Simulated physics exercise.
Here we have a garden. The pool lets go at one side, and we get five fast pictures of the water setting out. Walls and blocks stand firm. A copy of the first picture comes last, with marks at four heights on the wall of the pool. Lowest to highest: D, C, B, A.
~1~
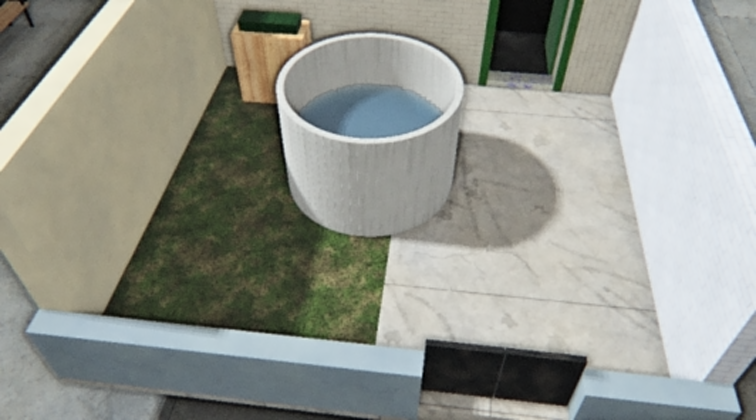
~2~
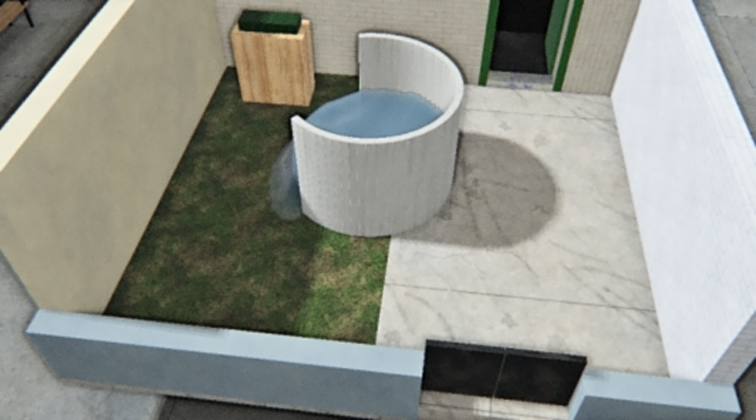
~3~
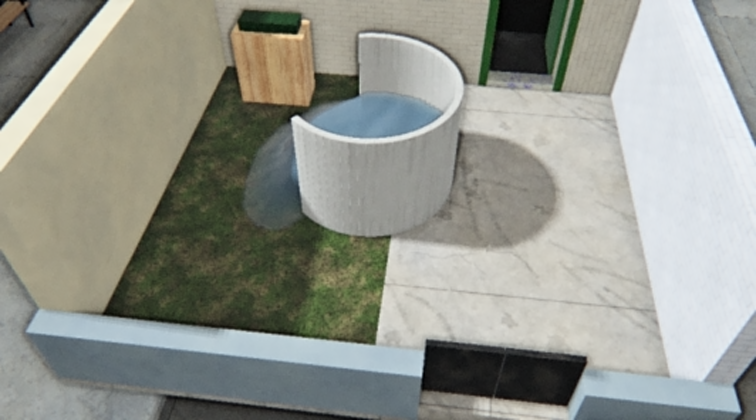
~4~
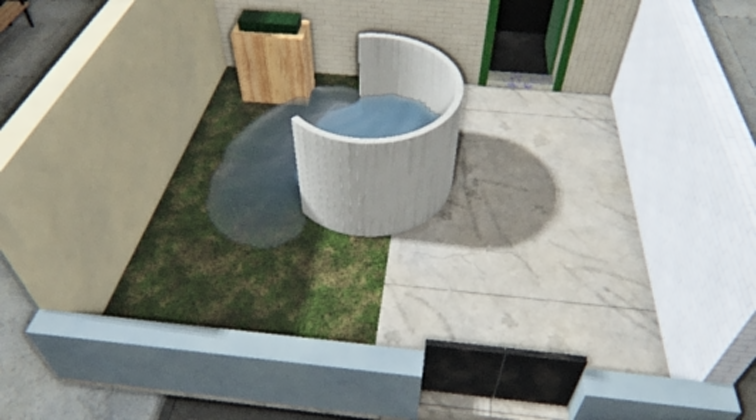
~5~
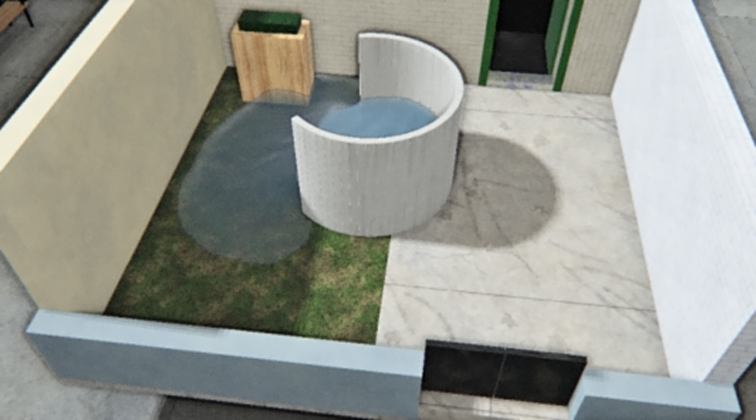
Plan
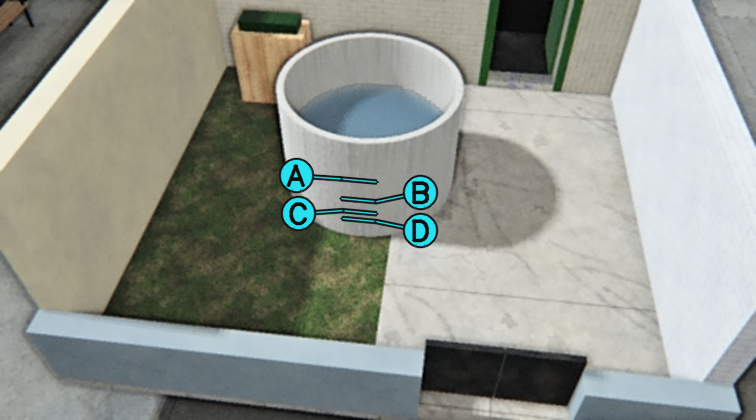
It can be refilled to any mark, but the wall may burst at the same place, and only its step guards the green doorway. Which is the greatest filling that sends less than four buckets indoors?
Mark A just does it.
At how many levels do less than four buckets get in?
All four.
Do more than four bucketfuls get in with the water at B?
No, not at all.
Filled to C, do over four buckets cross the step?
No.
In cyan, A at (358, 180); B at (358, 200); C at (359, 212); D at (359, 219); from the bottom up D, C, B, A.
For mark A, a splash gets over, under a bucket.
For mark B, nothing gets over.
For mark C, nothing gets over.
For mark D, nothing gets over.
